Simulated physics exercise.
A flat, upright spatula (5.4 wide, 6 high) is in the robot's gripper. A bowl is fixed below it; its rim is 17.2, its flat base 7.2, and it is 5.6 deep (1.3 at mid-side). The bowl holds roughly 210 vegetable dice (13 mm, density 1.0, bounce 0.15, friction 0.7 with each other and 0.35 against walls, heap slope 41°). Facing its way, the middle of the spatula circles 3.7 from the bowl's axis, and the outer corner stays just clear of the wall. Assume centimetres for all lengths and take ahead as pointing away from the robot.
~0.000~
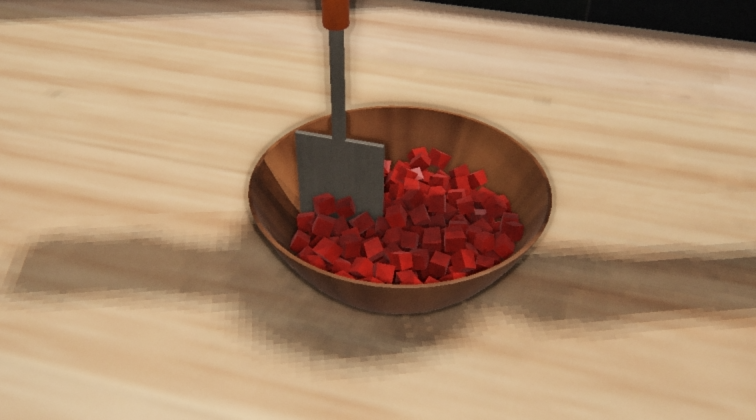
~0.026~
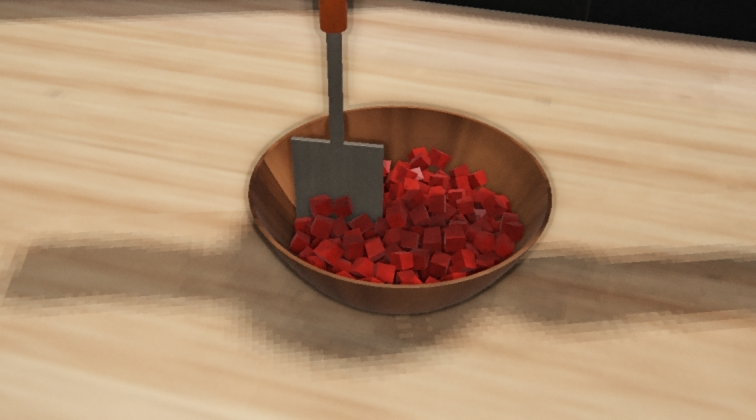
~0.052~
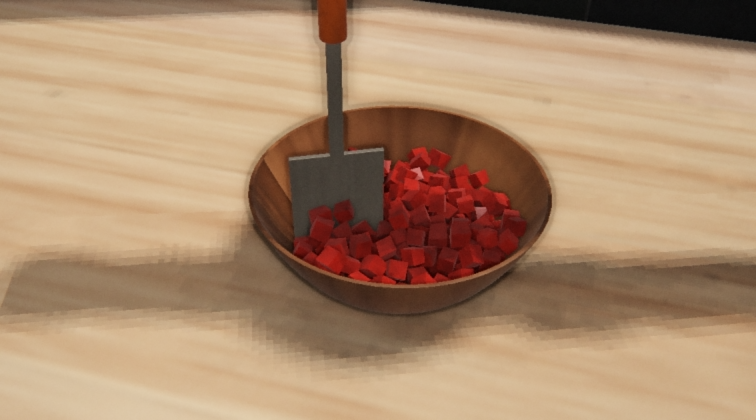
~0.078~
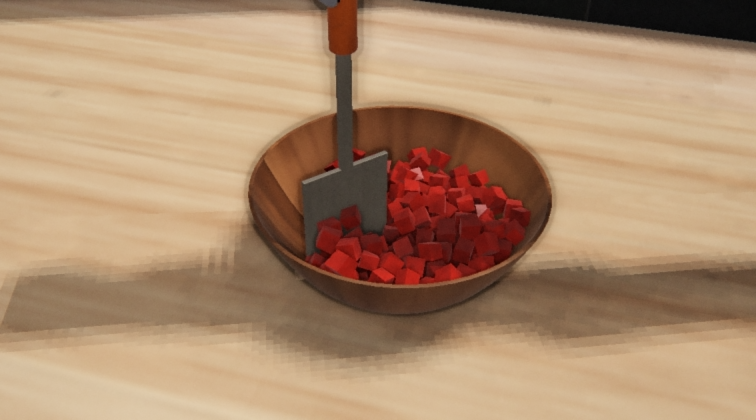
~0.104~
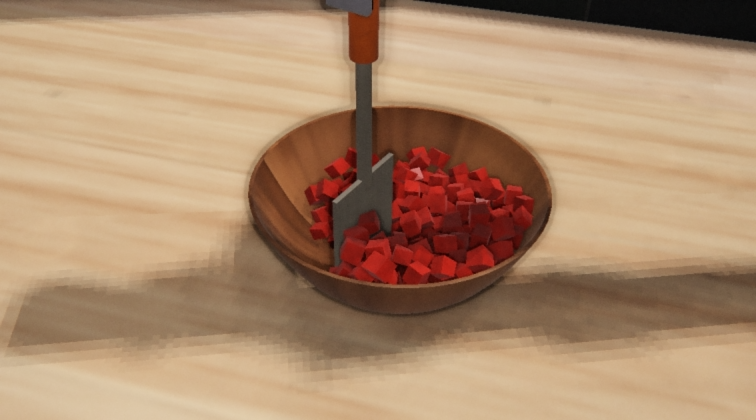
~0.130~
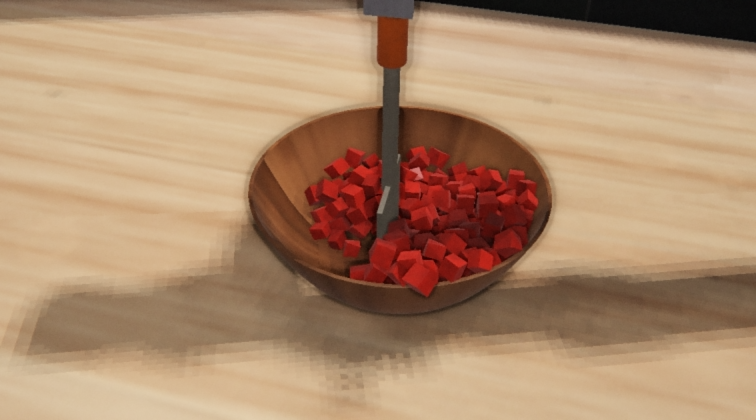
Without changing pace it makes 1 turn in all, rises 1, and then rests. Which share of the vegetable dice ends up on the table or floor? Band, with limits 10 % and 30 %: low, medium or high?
High.
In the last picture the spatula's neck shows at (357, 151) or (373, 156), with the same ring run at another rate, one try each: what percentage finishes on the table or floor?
It comes to close to 25 per cent and close to 30 per cent.
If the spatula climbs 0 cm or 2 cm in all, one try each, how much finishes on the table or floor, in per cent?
Close to 40 and 35 percent, in that order.
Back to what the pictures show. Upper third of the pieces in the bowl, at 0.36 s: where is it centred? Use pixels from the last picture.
The centre is roughly (343, 146).
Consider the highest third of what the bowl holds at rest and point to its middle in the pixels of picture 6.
It is centred around (347, 263).
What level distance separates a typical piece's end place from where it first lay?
About 10 centimetres.
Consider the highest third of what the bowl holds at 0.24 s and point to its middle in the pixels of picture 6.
About (486, 156) in the last picture.
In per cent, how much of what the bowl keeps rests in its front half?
Around 75 percent of it.
After 0.24 s, 194° round, highest piece 10 above the table; 179 in the bowl, 7 on the table or floor, 26 in flight or on the tool.
After 0.36 s, 293° round, highest piece 8 above the table; 147 in the bowl, 42 on the table or floor, 23 in flight or on the tool.
After 0.62 s, 0° round, highest piece 6 above the table; 126 in the bowl, 86 on the table or floor.
After 1.32 s, 0° round, highest piece 6 above the table; 126 in the bowl, 86 on the table or floor.
At rest, 126 in the bowl, 86 on the table or floor. That is 41 % on the table or floor.
